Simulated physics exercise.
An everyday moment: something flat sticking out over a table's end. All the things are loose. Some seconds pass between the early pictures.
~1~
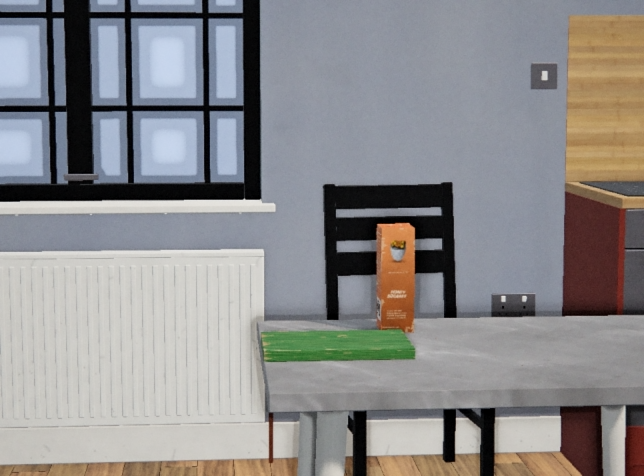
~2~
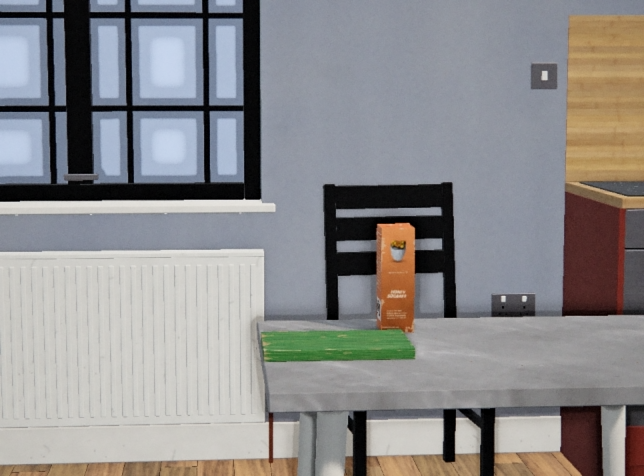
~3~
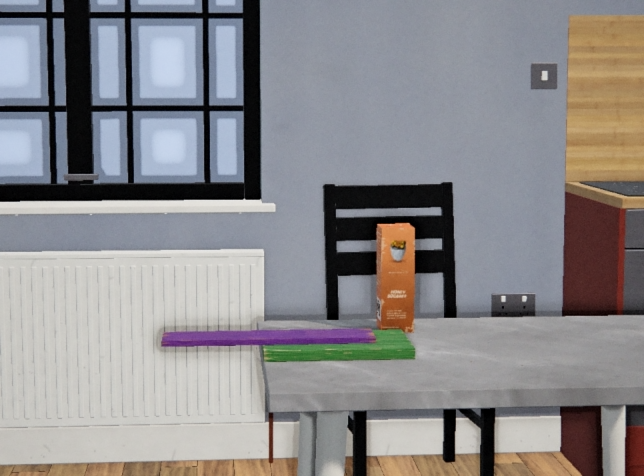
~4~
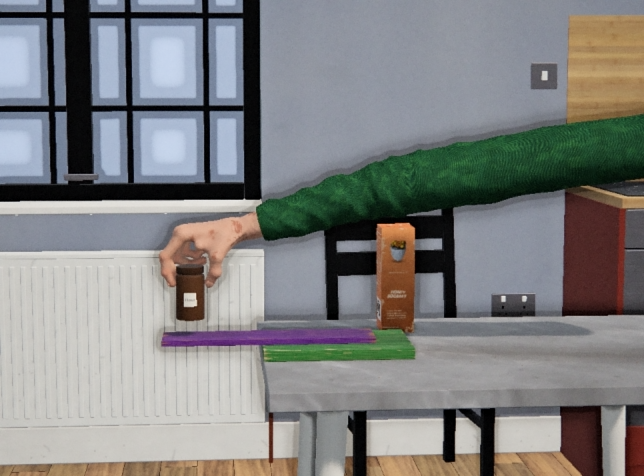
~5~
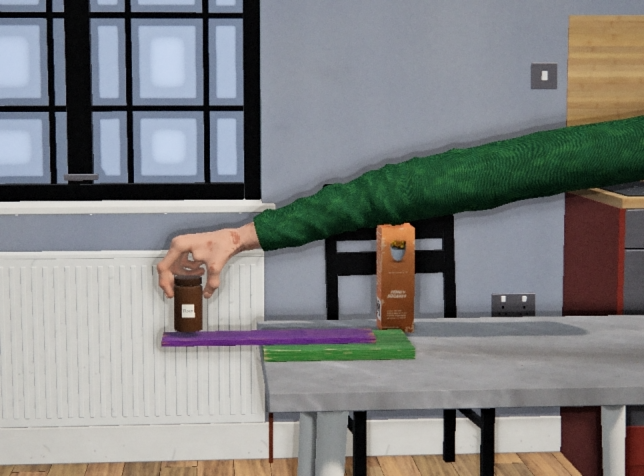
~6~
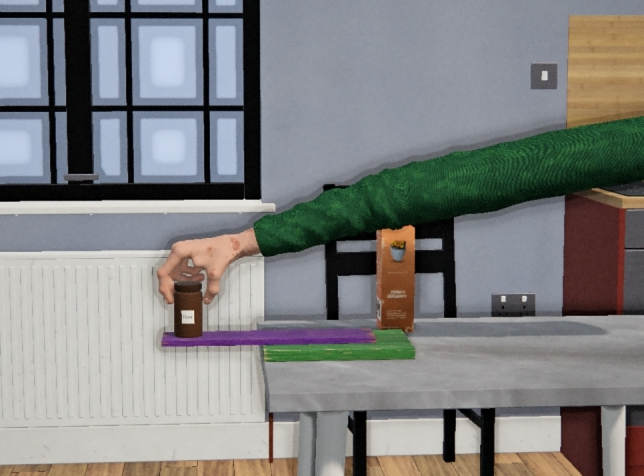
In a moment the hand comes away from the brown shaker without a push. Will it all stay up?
In the end the plank comes down.
Then, 0.50 s past the last view, brown shaker and purple plank now down on the floor or falling.
Then, 0.70 s past the last view, things are still on the move.
Then, 0.90 s past the last view, as before.
Finally, down on the floor or falling, brown shaker and purple plank; the other 2 still in place. The plank tips off the edge.
